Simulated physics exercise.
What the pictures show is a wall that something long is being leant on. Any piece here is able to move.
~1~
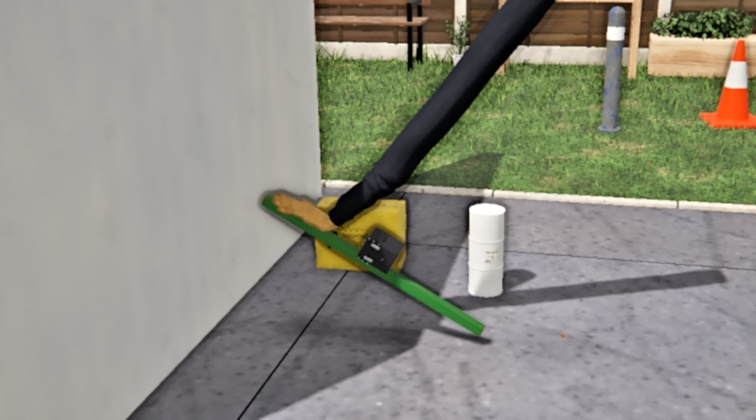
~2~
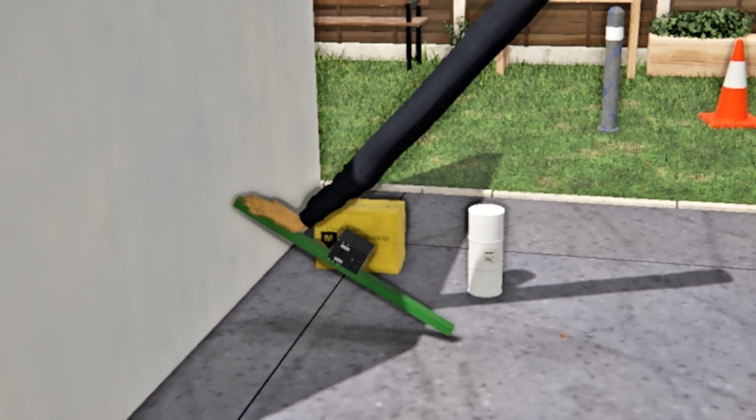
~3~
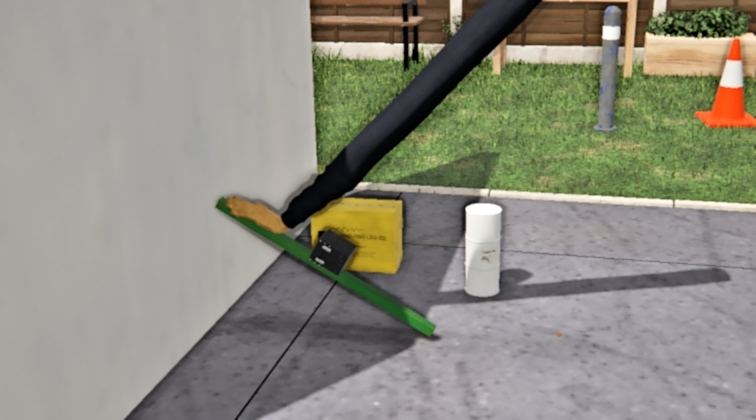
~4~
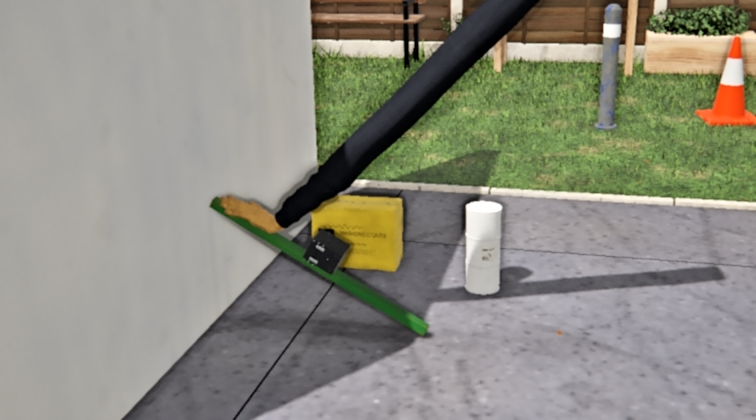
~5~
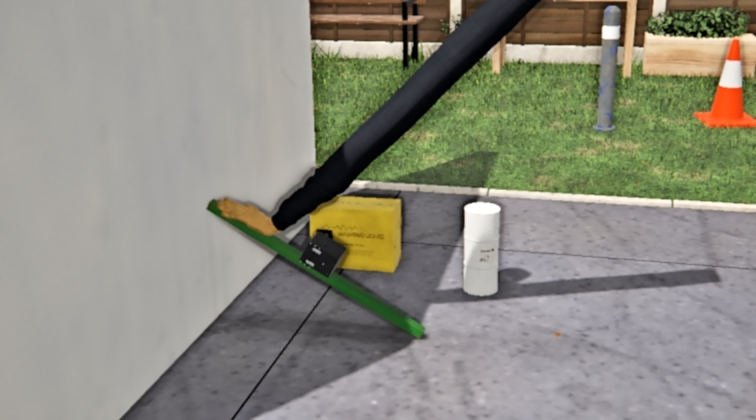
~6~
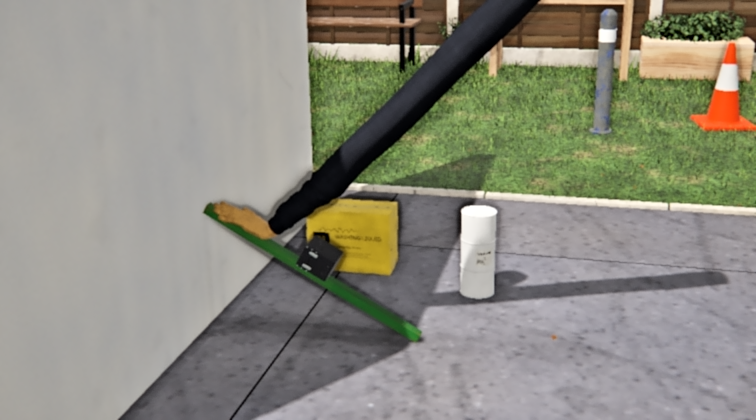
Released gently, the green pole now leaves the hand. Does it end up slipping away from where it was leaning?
Displaced.
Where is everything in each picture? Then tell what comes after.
The first frame shows on its way; green pole (373, 265); white canister (486, 250).
The second frame shows on its way; green pole (343, 265); white canister (486, 251).
The third frame shows on its way; green pole (325, 266); white canister (483, 250).
The fourth frame shows on its way; green pole (319, 266); white canister (483, 248).
The fifth frame shows leant on the wall, still held; green pole (316, 268); white canister (481, 249).
The sixth frame shows leant on the wall, still held; green pole (312, 272); white canister (478, 252).
Then, 0.30 s on from there, green pole sunk by 11° near (321, 292).
Then, 0.40 s on from there, green pole sunk by 28° near (330, 325).
Then, 0.60 s on from there, green pole sunk by 26° near (333, 322).
In the end, moved from the start, green pole; the other 2 unmoved. At the end, from the last picture's camera, green pole near (333, 328). The pole slides down.
